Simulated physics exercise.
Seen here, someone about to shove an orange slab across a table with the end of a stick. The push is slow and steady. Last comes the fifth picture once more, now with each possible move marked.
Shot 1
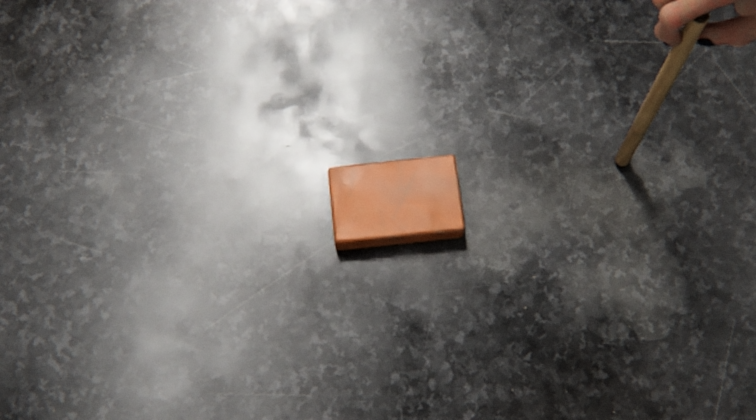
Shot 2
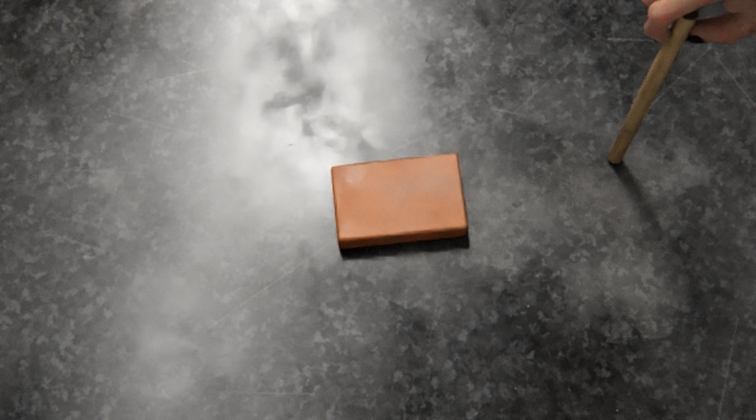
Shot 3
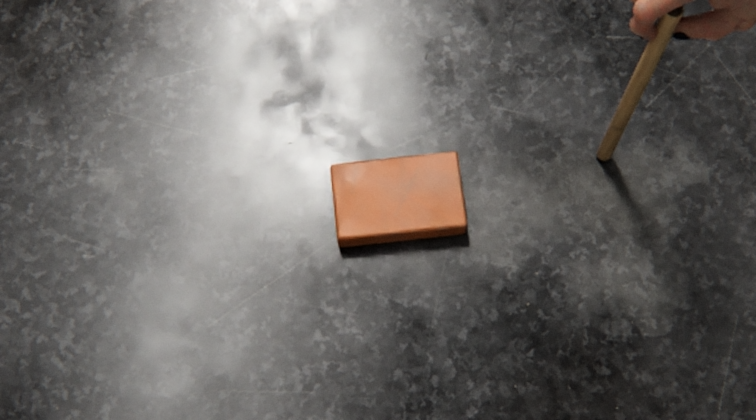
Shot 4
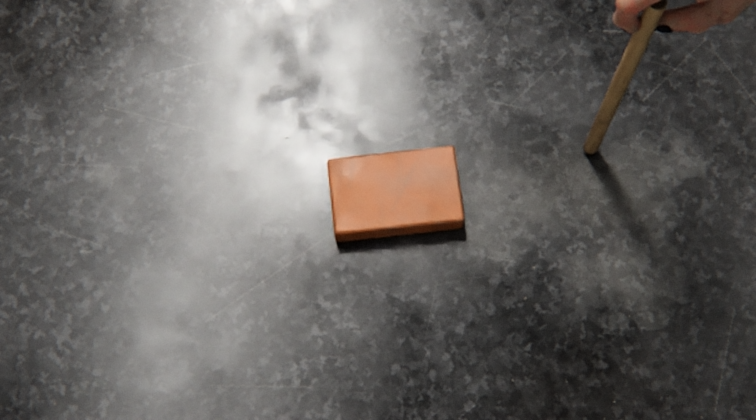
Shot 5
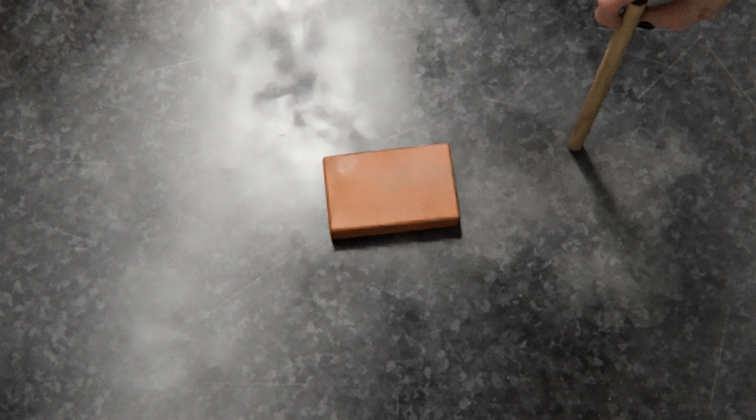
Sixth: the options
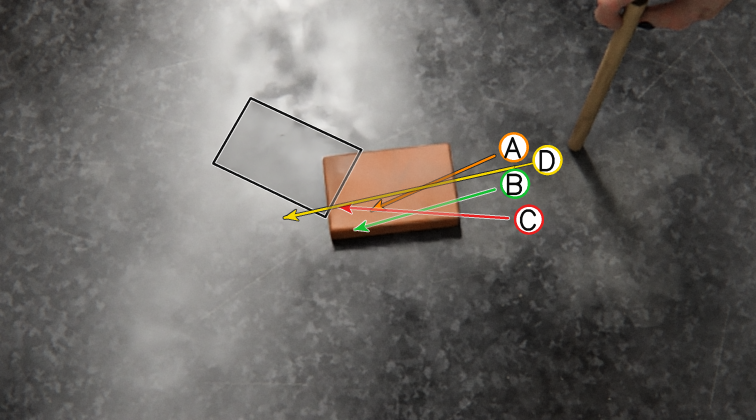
An orange rectangular slab lies near the middle of a mottled dark grey surface, seen from above, with a pale, hazy sheen spreading over the upper left. At the upper right, a hand with dark nails grips a wooden stick, its lower tip casting a thin shadow. The hand and stick move slowly leftward, still apart from the slab, while the slab's position in view shifts only slightly.
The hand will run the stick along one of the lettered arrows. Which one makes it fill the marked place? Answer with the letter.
Push along C.
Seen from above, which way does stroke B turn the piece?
On that stroke, clockwise.
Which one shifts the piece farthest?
D.
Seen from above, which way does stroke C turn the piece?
On that stroke, clockwise.
On the marked copy, A from (495, 156) to (371, 210); B from (495, 190) to (355, 230); C from (508, 218) to (339, 207); D from (515, 167) to (284, 218).
Following C. Soon after the start, foot of the stick (447, 215), piece (374, 182).
Later, foot of the stick (385, 211), piece (319, 163).
In the end, foot of the stick (339, 208), piece (285, 147); it fills the outline.
As for the rest, A leaves the piece out of the outline, at (298, 220); B leaves the piece out of the outline, at (296, 179); D leaves the piece out of the outline, at (212, 233).
